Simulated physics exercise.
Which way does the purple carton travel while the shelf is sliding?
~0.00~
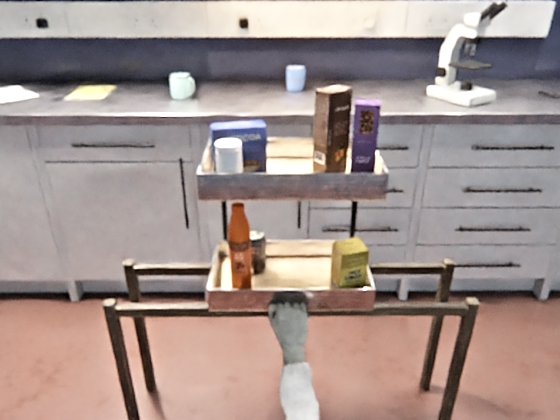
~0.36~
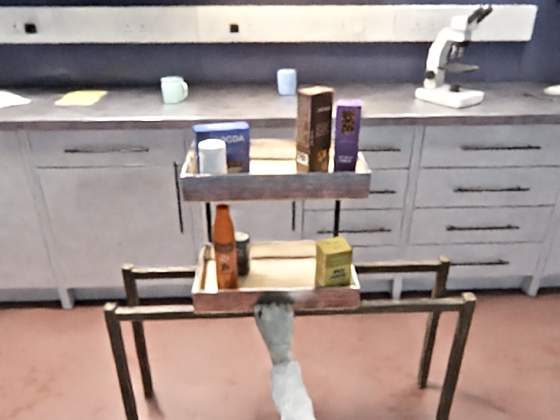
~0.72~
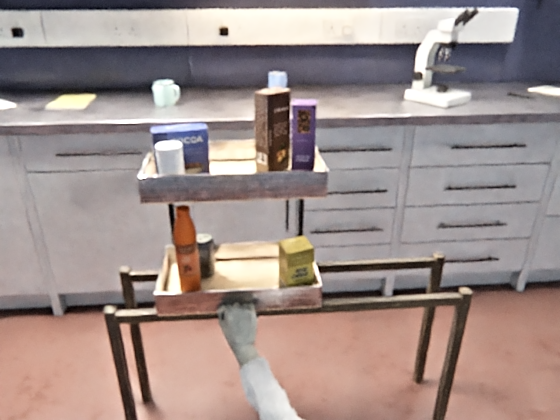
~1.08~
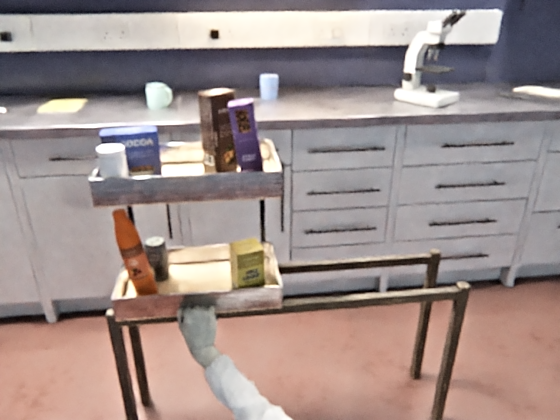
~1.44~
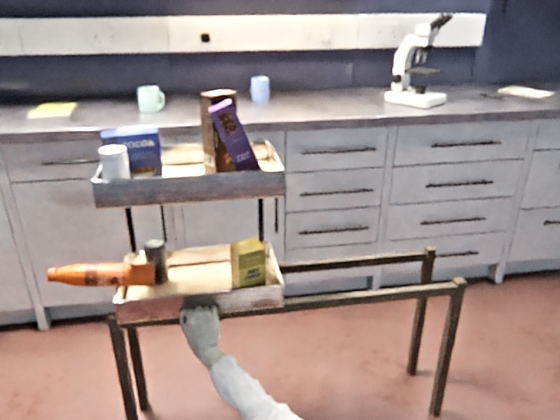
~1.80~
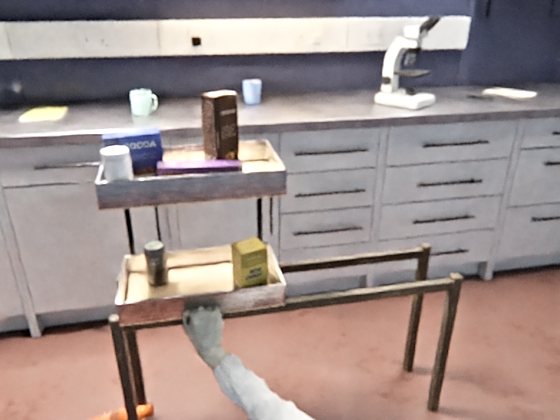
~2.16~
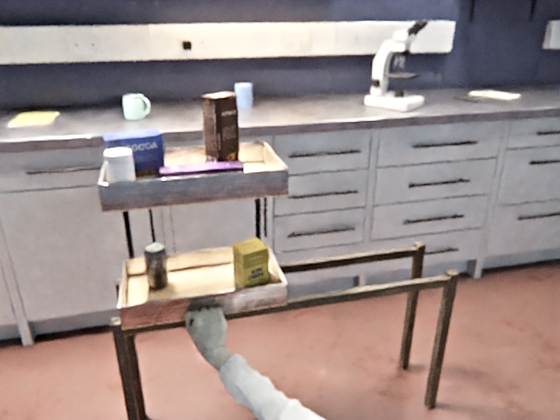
It travels to the left, carried along on the upper tray.
